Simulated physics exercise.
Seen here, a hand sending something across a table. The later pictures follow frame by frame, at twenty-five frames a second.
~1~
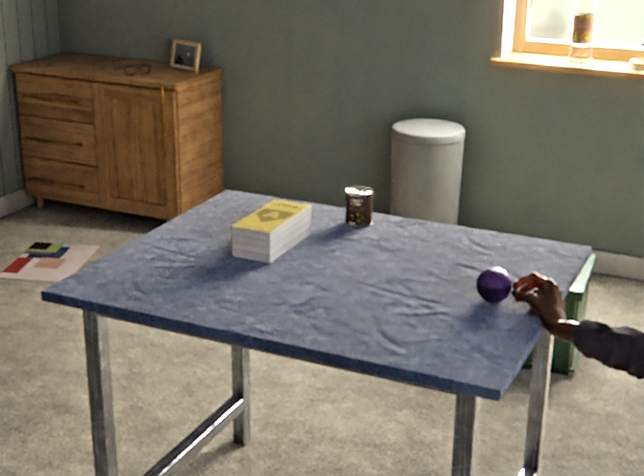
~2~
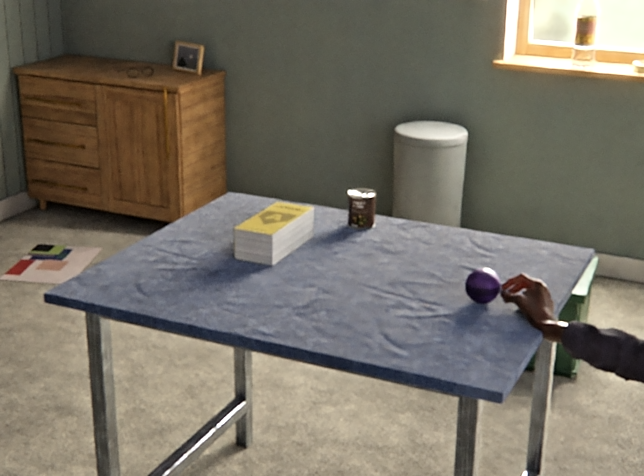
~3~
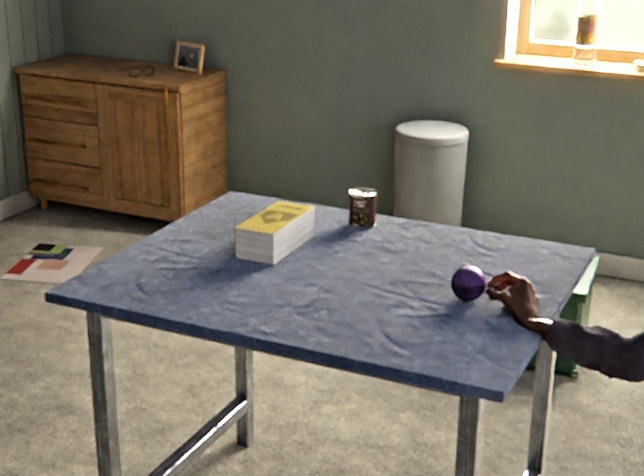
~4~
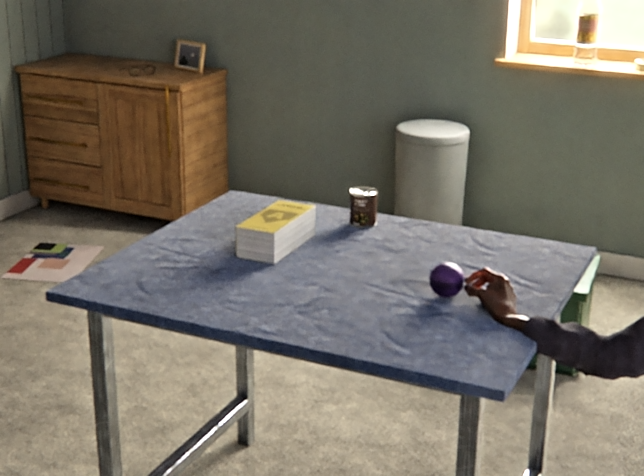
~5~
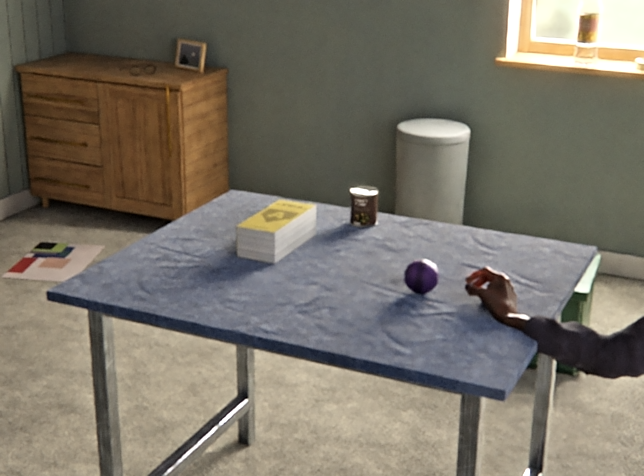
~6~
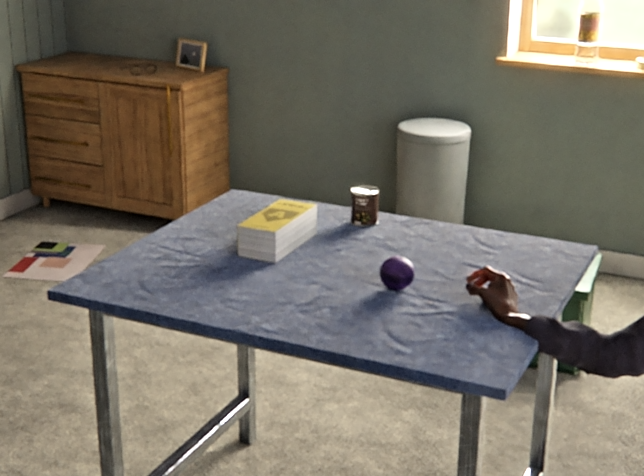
In the video, a hand at the right of a blue table moves a purple ball leftward, then stays back as the ball rolls farther left on its own, with a yellow-topped block and a small can standing still behind.
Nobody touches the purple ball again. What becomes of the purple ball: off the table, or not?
The purple ball drops to the floor.
Then, 0.30 s on from there, purple ball shifted well along near (226, 255).
Then, 0.70 s on from there, purple ball now off the table.
Then, 1.10 s on from there, things are still on the move.
In the end, off the table, purple ball.
